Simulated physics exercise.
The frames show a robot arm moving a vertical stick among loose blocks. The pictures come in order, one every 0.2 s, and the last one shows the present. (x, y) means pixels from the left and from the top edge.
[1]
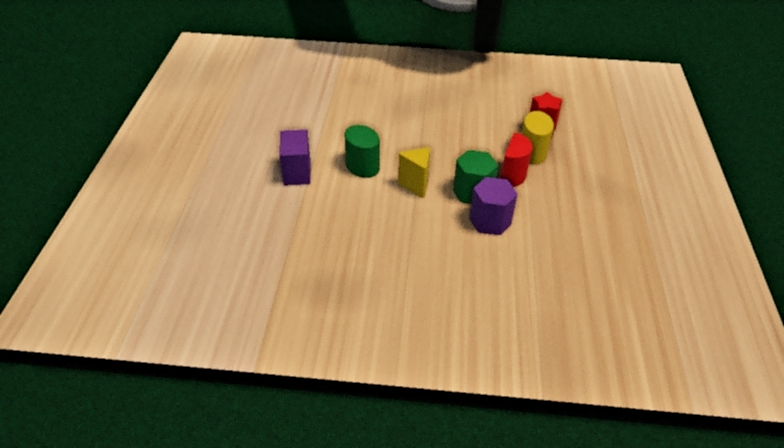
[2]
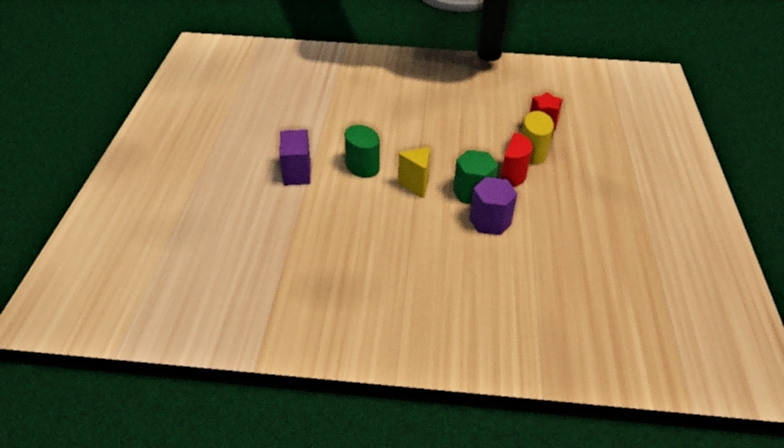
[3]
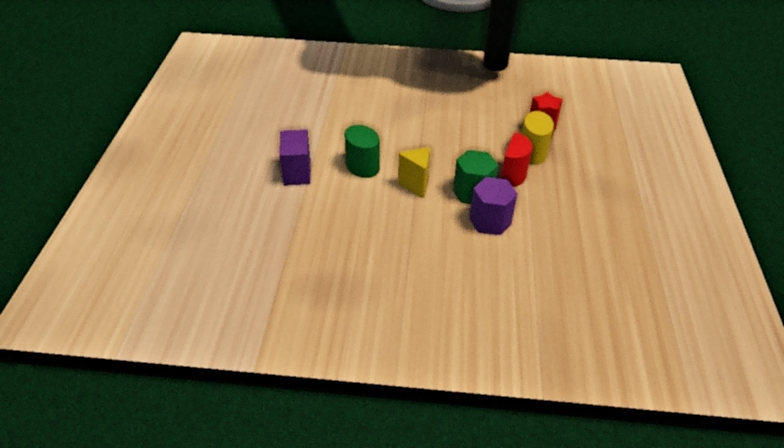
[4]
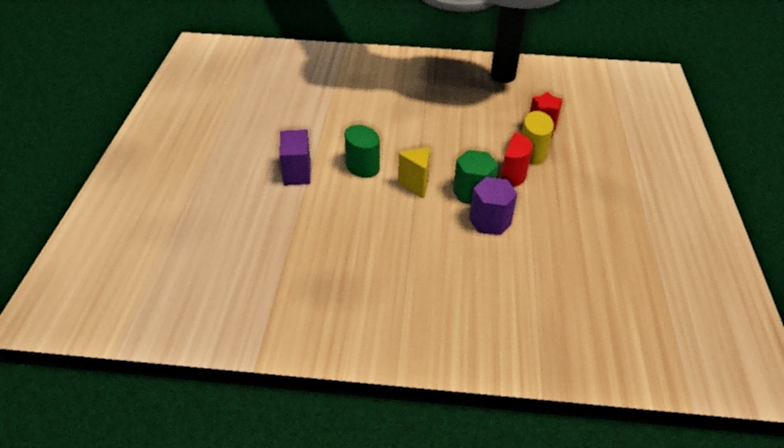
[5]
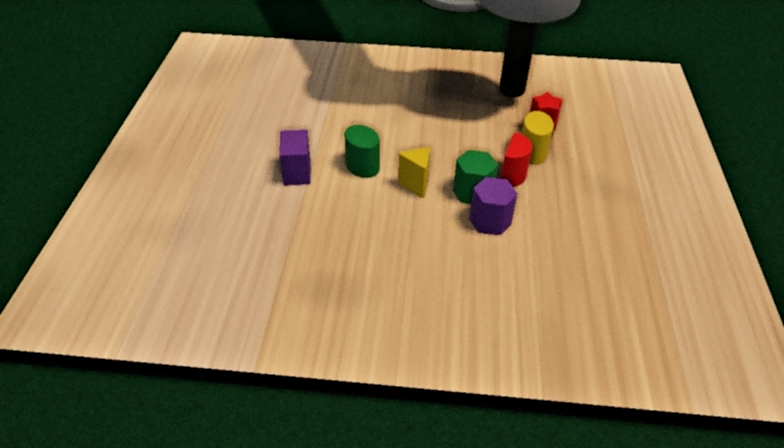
A black stick on a robot arm moved down from the top edge of a wooden board, drifting slightly right toward the red star-shaped block, while all the colored blocks stayed still.
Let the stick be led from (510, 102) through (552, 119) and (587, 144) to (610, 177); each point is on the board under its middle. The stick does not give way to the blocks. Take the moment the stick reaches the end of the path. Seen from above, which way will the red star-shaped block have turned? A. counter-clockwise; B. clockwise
B
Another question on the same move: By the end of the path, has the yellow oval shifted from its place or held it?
It stays put.
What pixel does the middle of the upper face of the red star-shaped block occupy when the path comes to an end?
So, by the moment the path ends, you'll find the top centre of the red star-shaped block at (560, 109).
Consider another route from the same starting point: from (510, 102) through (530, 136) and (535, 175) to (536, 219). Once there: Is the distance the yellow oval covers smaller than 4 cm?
No - that is not the case.
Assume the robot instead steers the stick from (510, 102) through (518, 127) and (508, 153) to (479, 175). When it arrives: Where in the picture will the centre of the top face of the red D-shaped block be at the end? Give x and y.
It ends at (514, 160).
The first path, step by step. One third of the way, stick (555, 109); red star-shaped block (552, 105), turned 35° clockwise.
Two thirds of the way, stick (590, 134); red star-shaped block (560, 109), turned 100° clockwise.
At the end, stick (613, 166); yellow oval unmoved; red star-shaped block (560, 109), turned 100° clockwise.
